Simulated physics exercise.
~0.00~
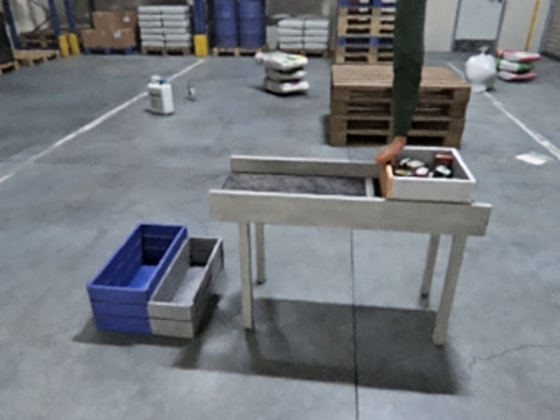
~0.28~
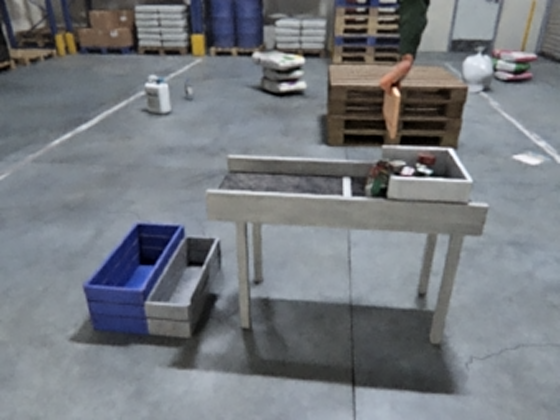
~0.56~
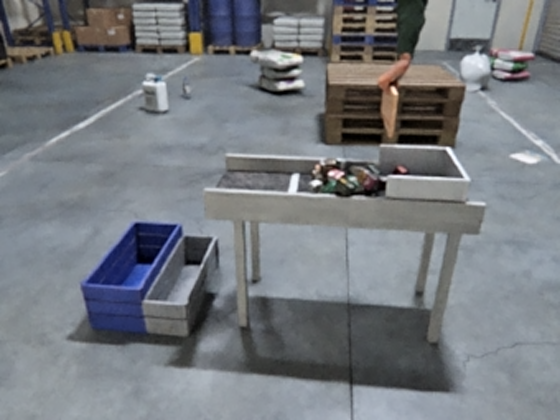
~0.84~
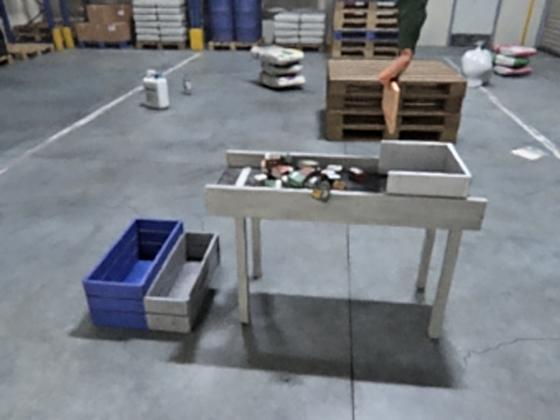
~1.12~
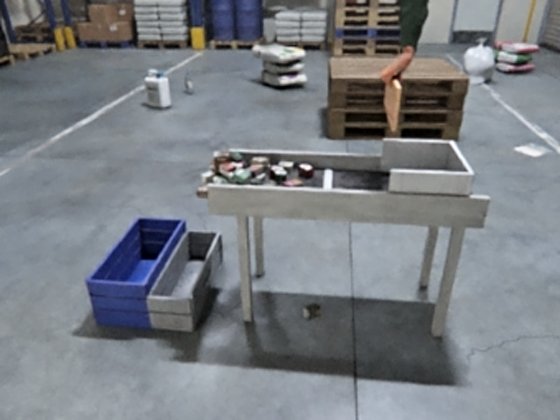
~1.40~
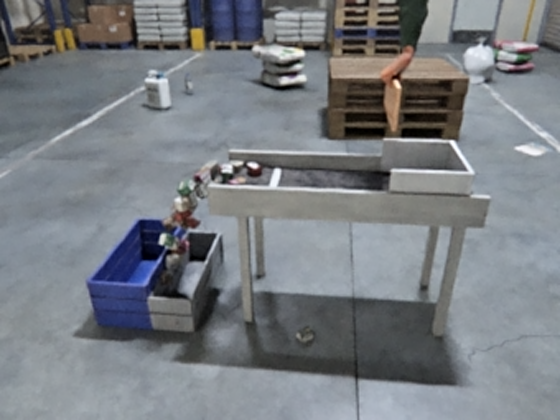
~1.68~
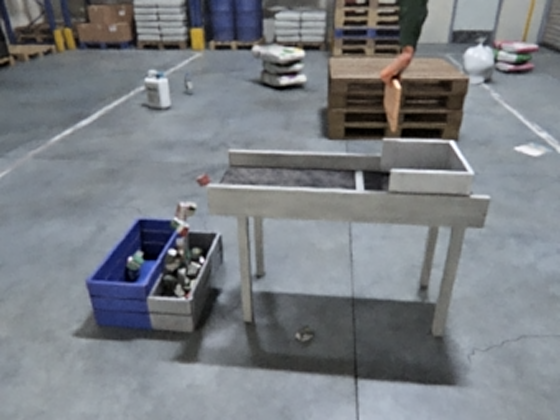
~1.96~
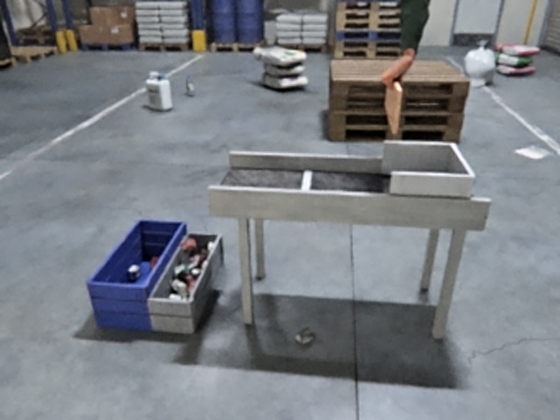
Small cartons ride a belt left and drop mostly into a grey tote, one hitting the floor.
